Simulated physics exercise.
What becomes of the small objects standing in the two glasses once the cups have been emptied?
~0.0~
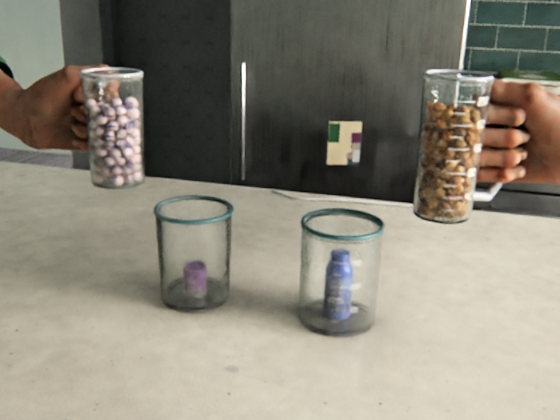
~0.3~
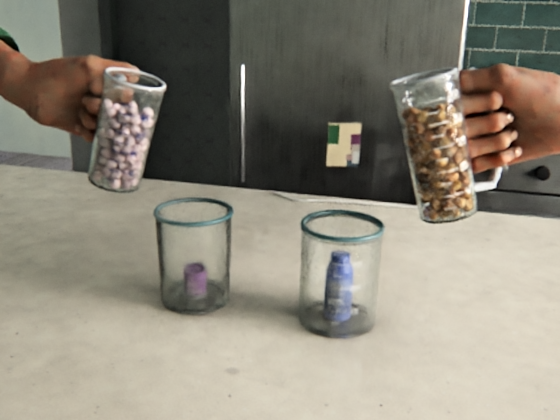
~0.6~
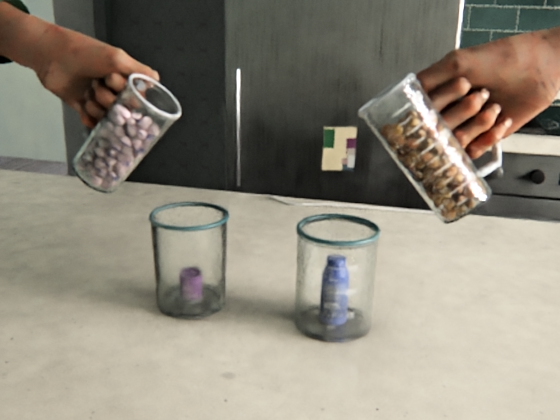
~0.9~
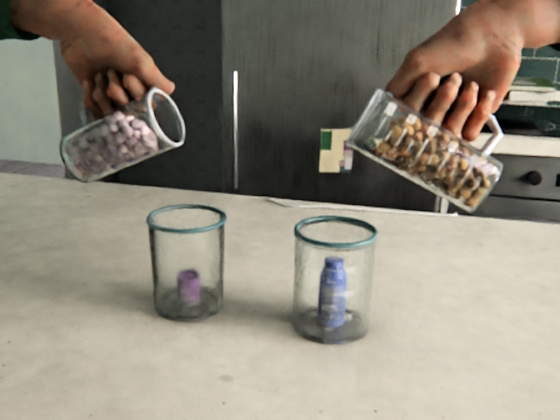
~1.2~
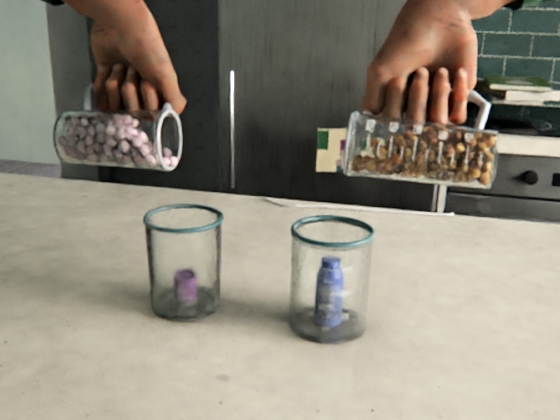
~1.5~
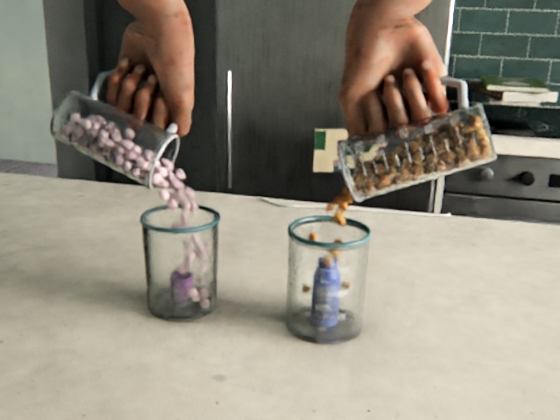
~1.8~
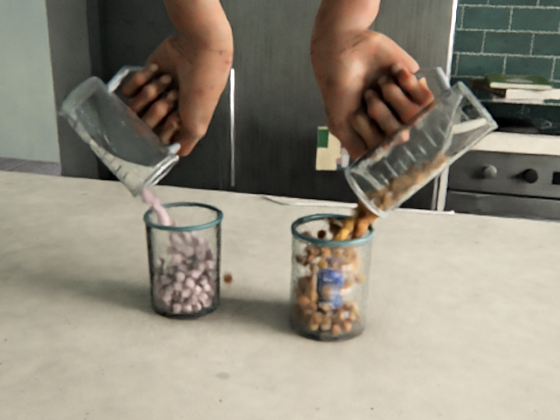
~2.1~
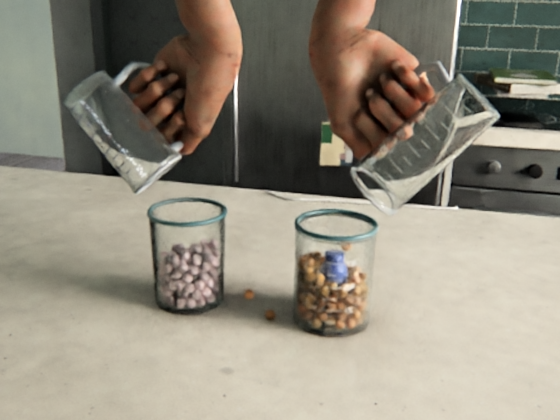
The purple object in the left glass is hidden under the pink pieces. The blue bottle in the right glass still pokes out above the brown ones.
Two hands tipping cups of pink and brown pieces into glasses, burying a purple object but leaving a blue bottle's top showing.
